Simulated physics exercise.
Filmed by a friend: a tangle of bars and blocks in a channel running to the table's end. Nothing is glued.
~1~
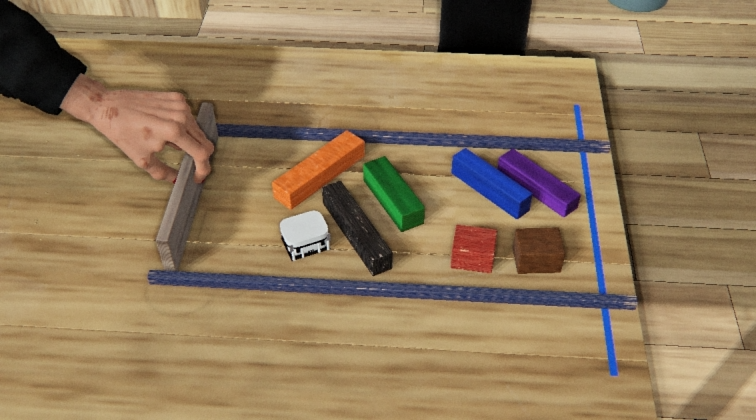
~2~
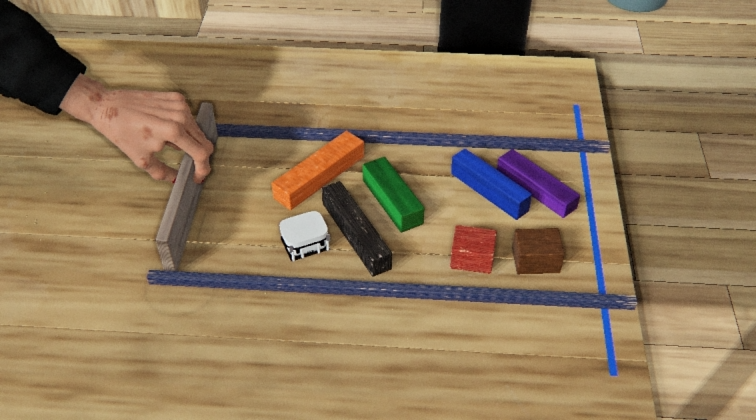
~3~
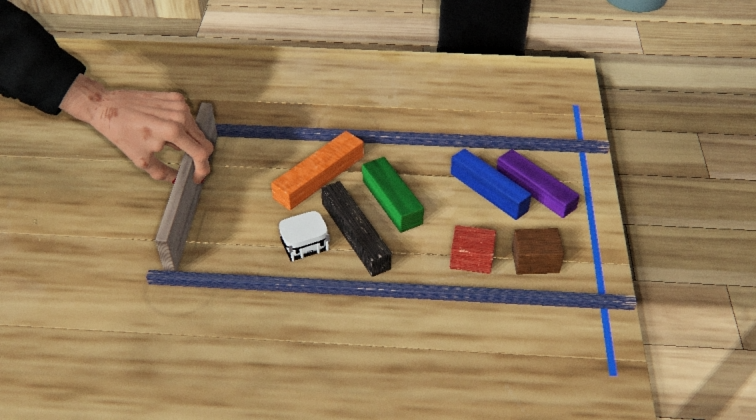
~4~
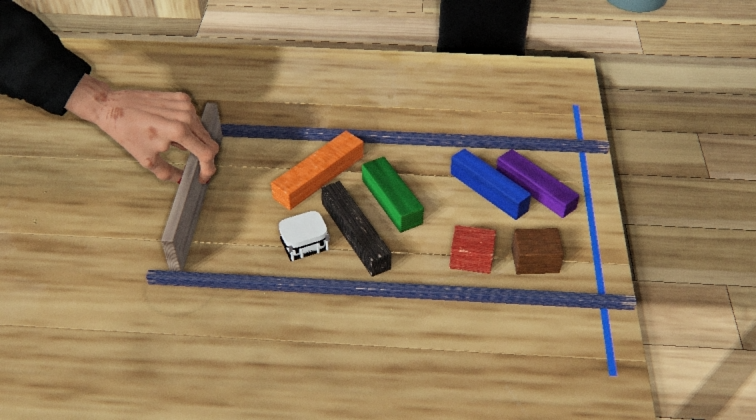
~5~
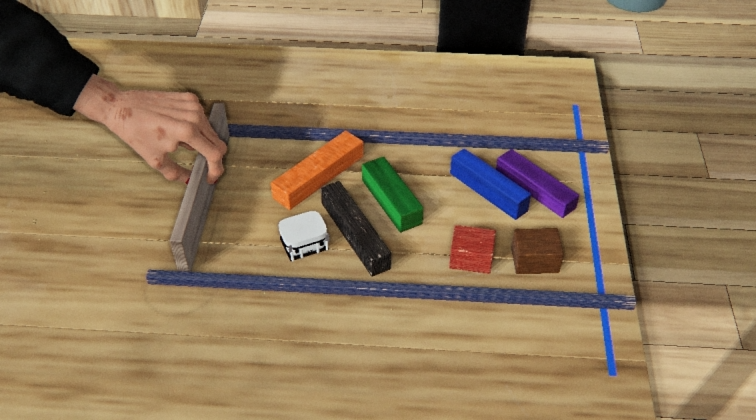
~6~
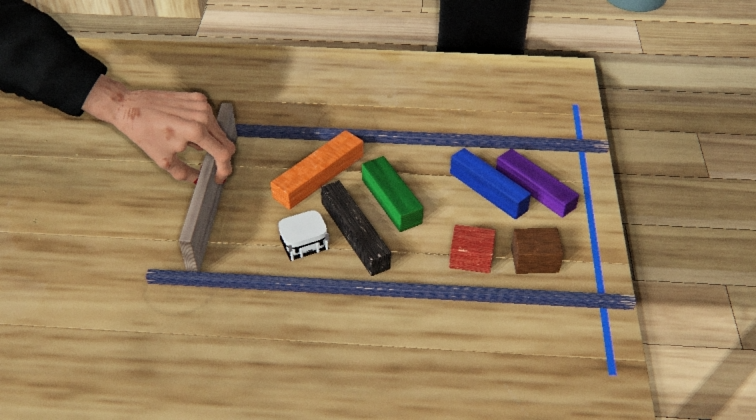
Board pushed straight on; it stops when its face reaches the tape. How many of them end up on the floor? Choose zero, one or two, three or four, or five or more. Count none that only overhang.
Five or more.
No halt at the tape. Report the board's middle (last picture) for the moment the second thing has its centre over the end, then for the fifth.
I'd say close to (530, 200), then close to (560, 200).
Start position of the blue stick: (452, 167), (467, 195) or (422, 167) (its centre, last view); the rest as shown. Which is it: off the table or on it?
Going through them in order, it comes off, then comes off, then comes off.
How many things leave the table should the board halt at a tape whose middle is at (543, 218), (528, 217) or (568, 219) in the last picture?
Per try: 3; 1; 5.
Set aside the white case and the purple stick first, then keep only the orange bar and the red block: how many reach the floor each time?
Result: 4 in the first case, with 5 in the second.
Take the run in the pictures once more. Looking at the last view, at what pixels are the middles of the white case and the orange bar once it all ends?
The one named first is at (622, 260), the next at (601, 181).
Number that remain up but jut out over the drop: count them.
The total here is 1.
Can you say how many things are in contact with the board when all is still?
It's 2.
Soon after, none off yet; purple stick at rest near (536, 182); brown block at rest near (537, 251); blue stick at rest near (489, 183).
After that, none off yet; purple stick displaced a little near (561, 177); brown block displaced about its own width near (607, 248); blue stick displaced a little near (540, 176).
In the end, the number that fall off is five or more; gone, black bar, green stick, red block, blue stick, brown block and purple stick.
